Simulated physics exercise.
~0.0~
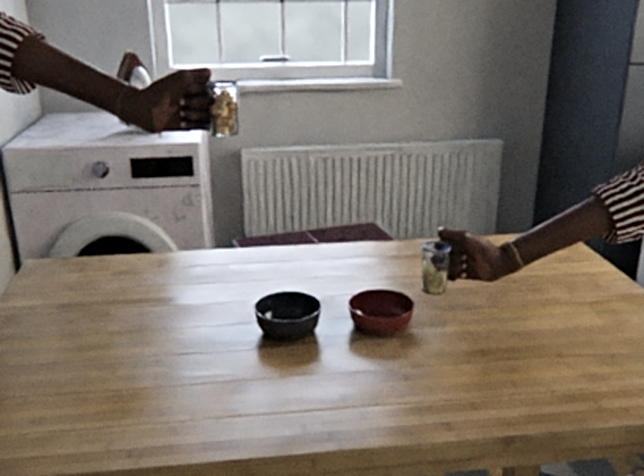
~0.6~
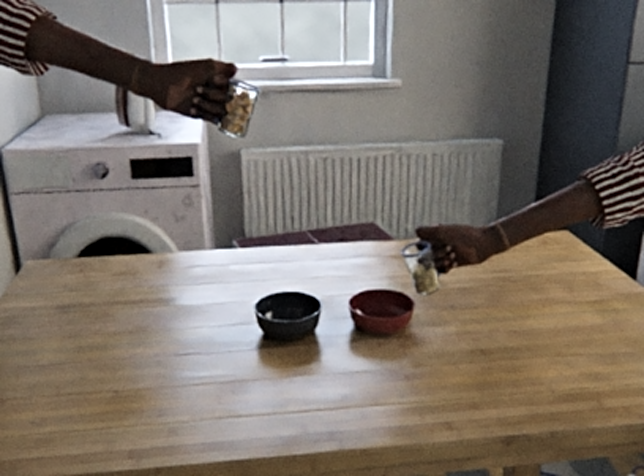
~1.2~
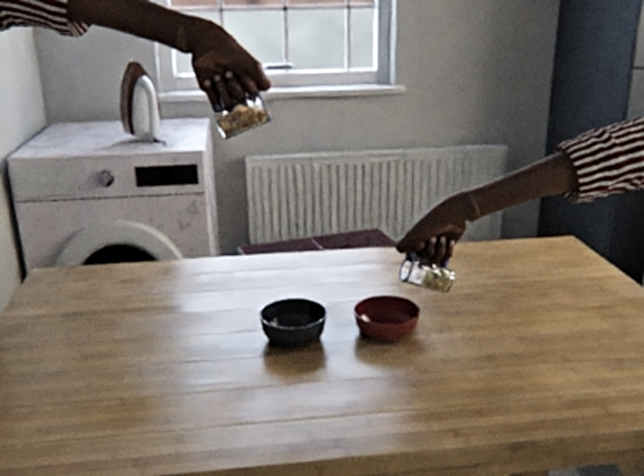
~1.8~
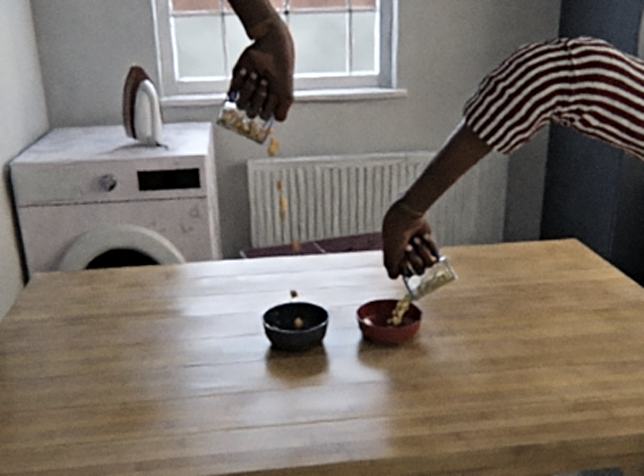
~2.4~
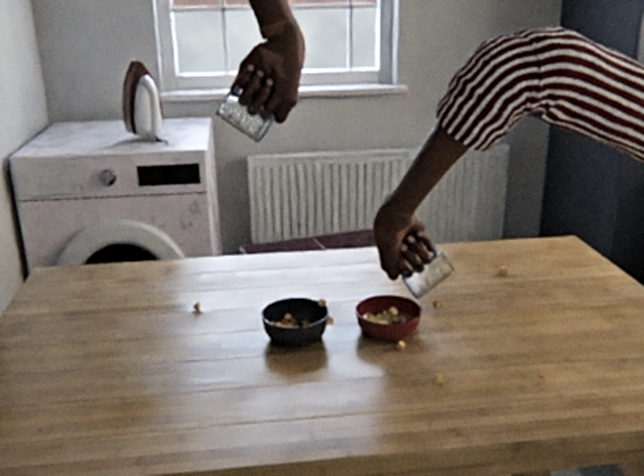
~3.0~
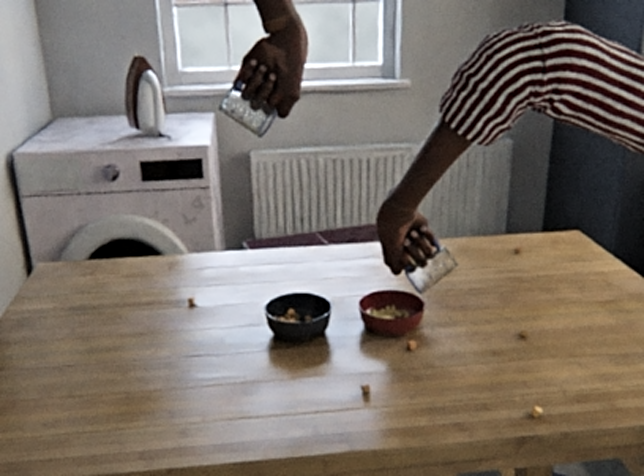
In a room with a washing machine and a radiator beneath a window, a black bowl and a red bowl sit side by side on a wooden table. Two hands in striped sleeves hold clear cups of small dry pieces, the left one high up, the right one low near the red bowl. Both hands tip their cups until the pieces spill out. Those from the left fall a long way, some landing in the black bowl and others scattering across the table, while those from the right drop into the red bowl. Finally, both emptied cups stay overturned, with the red bowl holding its whole share.
